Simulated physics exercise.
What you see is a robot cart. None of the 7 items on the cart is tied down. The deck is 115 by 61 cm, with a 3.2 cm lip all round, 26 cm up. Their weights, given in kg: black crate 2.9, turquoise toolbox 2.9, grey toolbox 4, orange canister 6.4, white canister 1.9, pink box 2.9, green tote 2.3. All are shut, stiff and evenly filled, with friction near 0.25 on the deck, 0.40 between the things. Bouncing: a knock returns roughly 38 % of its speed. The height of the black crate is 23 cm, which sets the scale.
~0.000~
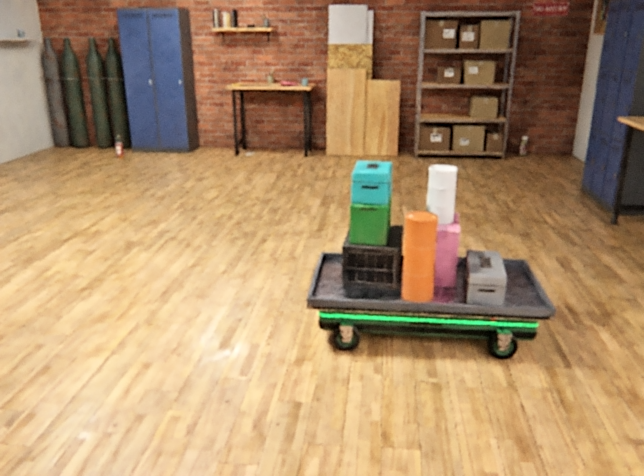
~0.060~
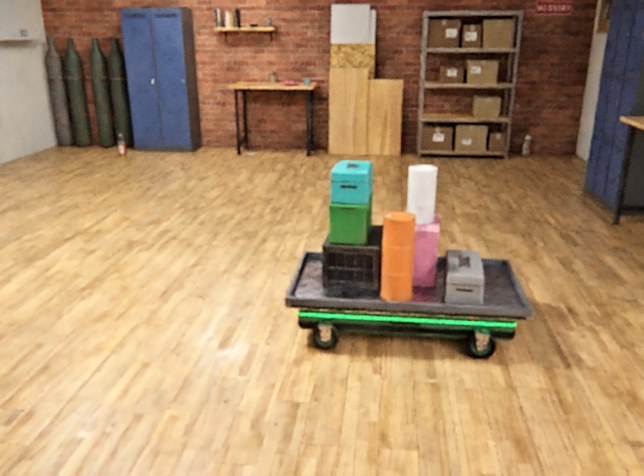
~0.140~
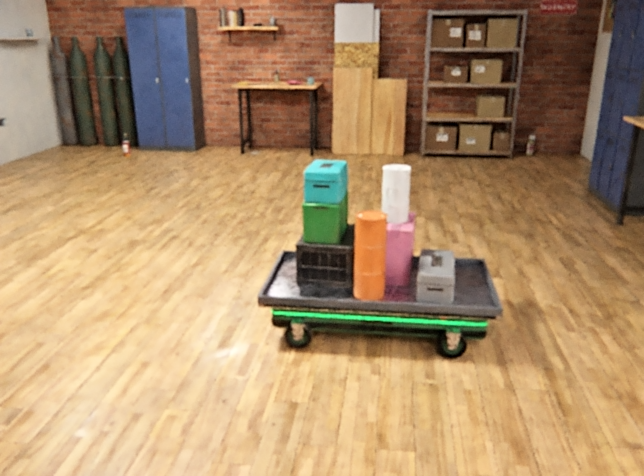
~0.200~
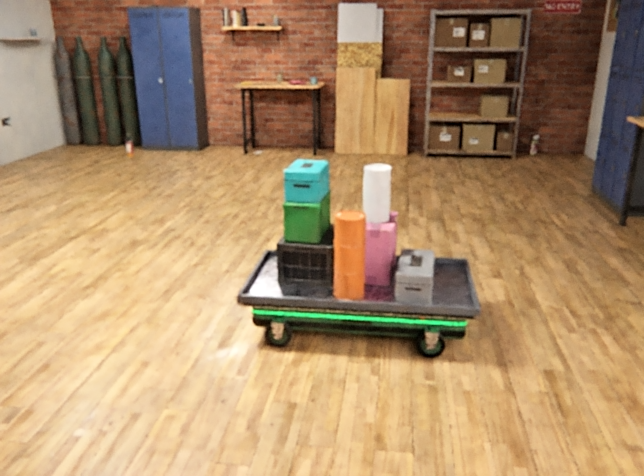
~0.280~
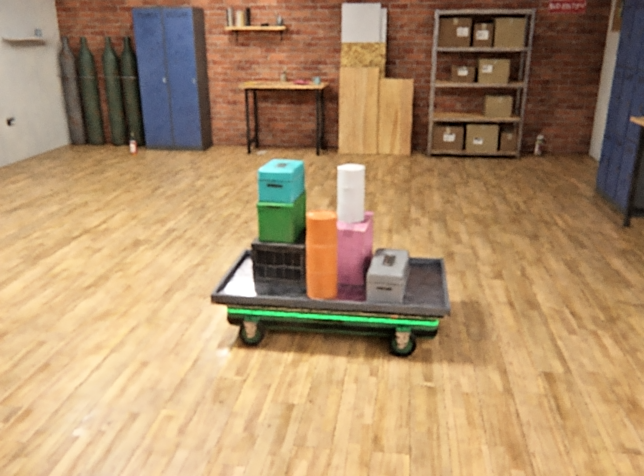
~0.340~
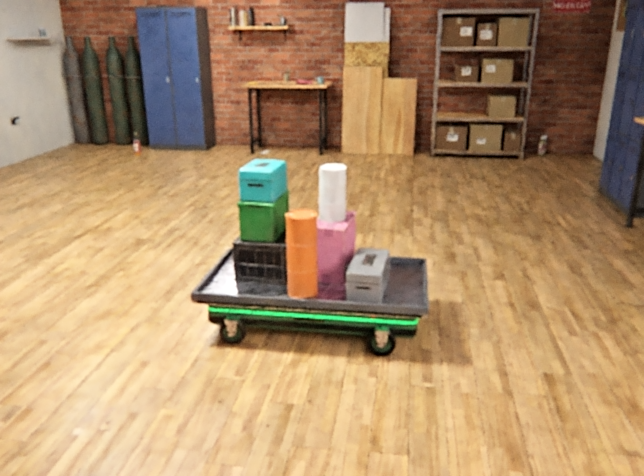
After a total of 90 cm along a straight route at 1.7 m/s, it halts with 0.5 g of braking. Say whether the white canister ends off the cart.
Safely kept.
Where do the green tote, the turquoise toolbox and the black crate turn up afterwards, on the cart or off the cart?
Final state - the green tote ends out of bounds; the turquoise toolbox ends out of bounds; the black crate stays within bounds.
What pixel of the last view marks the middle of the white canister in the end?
Somewhere around (170, 187).
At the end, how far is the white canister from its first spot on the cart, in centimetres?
Net shift near 30 cm.
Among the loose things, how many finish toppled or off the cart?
It comes to 2.
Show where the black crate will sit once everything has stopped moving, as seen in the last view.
Its centre ends close to (143, 244) in the last view.
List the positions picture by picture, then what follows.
The first picture shows cart 0 cm along; white canister (441, 195); black crate (374, 255).
The second picture shows cart 10 cm along; grey toolbox (463, 277); orange canister (398, 256).
The third picture shows cart 24 cm along; pink box (396, 247); green tote (326, 216).
The fourth picture shows cart 34 cm along; black crate (312, 253); turquoise toolbox (308, 181).
The fifth picture shows cart 48 cm along; grey toolbox (388, 276); orange canister (322, 255).
The sixth picture shows cart 58 cm along; white canister (333, 193); pink box (334, 246).
After 0.84 s, cart 119 cm along; white canister moved 13 cm near (201, 188); turquoise toolbox moved 14 cm; green tote moved 12 cm.
After 1.04 s, cart 119 cm along, stopped; turquoise toolbox now off the cart; white canister moved 27 cm near (175, 187); green tote 9° off upright.
After 1.54 s, cart 119 cm along, stopped; green tote now off the cart; white canister 11° off upright near (165, 186); grey toolbox moved 29 cm.
In the end (2.5 s), off the cart, turquoise toolbox and green tote; not toppled but over 10 cm from the start, black crate, grey toolbox, orange canister, white canister and pink box. In the last view, white canister near (170, 187).
